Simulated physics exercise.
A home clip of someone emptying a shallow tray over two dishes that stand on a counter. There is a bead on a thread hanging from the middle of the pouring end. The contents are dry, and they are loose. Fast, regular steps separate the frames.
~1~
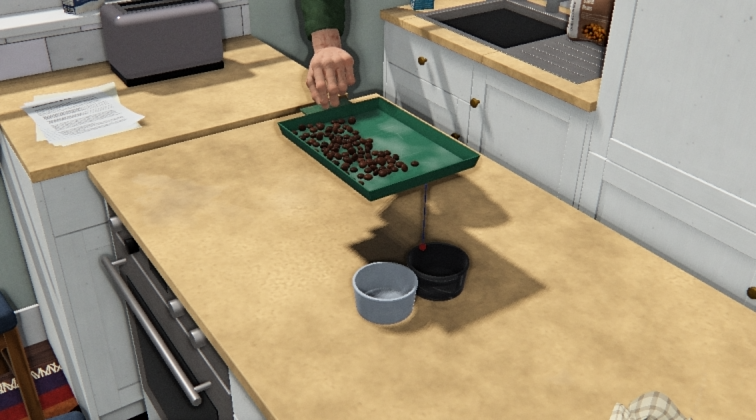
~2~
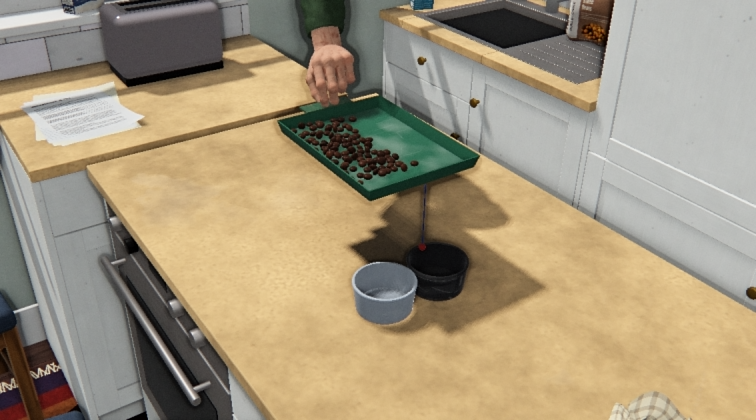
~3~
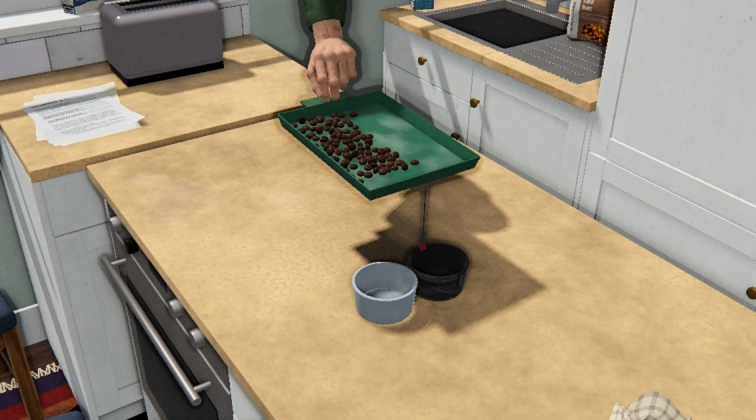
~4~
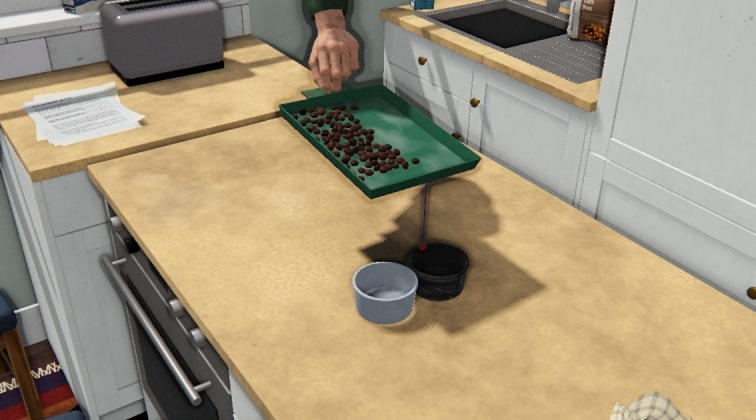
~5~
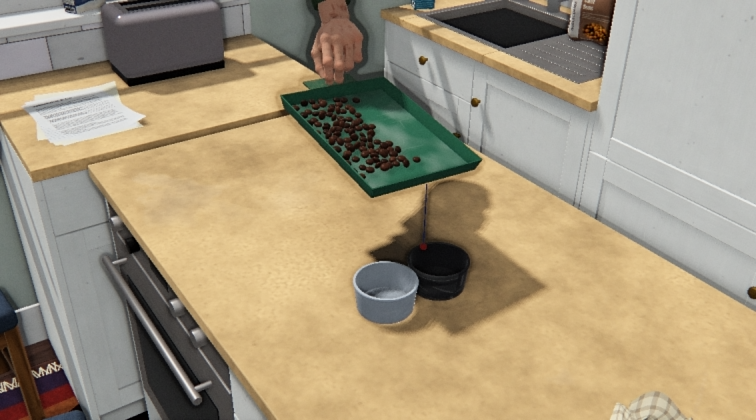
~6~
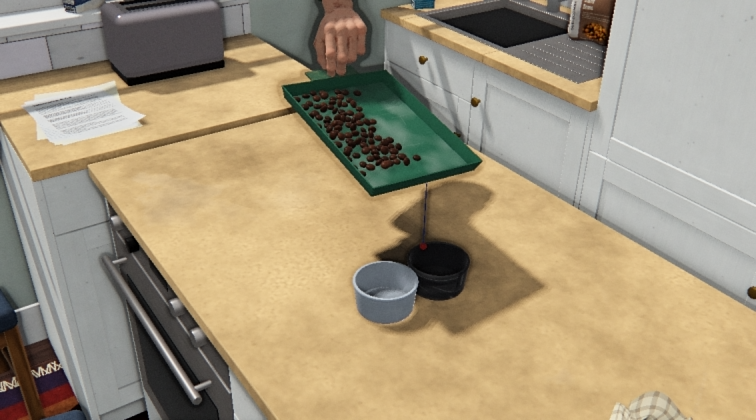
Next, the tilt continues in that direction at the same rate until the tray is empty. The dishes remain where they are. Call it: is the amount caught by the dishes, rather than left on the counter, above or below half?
Below half.
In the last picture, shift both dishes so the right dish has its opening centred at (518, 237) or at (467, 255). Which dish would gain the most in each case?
First try, the dish to the left; second try, the dish to the right.
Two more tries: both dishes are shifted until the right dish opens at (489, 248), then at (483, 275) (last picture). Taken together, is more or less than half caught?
Try 1: A majority of it. Try 2: A minority of it.
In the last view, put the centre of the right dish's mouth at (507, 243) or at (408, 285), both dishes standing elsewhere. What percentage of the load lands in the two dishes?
In the first position around 60 percent, in the second around 10 percent.
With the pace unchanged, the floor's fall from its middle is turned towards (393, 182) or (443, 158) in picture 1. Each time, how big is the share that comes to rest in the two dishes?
In turn 90 and 10 in a hundred.
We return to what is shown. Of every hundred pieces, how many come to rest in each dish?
The share is 0 per cent in the left dish and 30 per cent in the right dish.
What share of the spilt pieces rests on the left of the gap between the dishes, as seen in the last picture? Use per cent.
Around 0 per cent, give or take.
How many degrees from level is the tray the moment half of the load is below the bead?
The tilt then is about 100°.
Soon after the last picture, tray tipped steeply; nearly all on the tray; a small part in the air.
A little later, tray tipped right over; about half on the tray; a small part in the right dish; about a third outside both; a stray few in the air.
Later still, tray tipped past a quarter turn; about a third in the right dish; about two thirds outside both.
At rest, tray tipped past a quarter turn; none in the left dish; about a third in the right dish; about two thirds outside both.
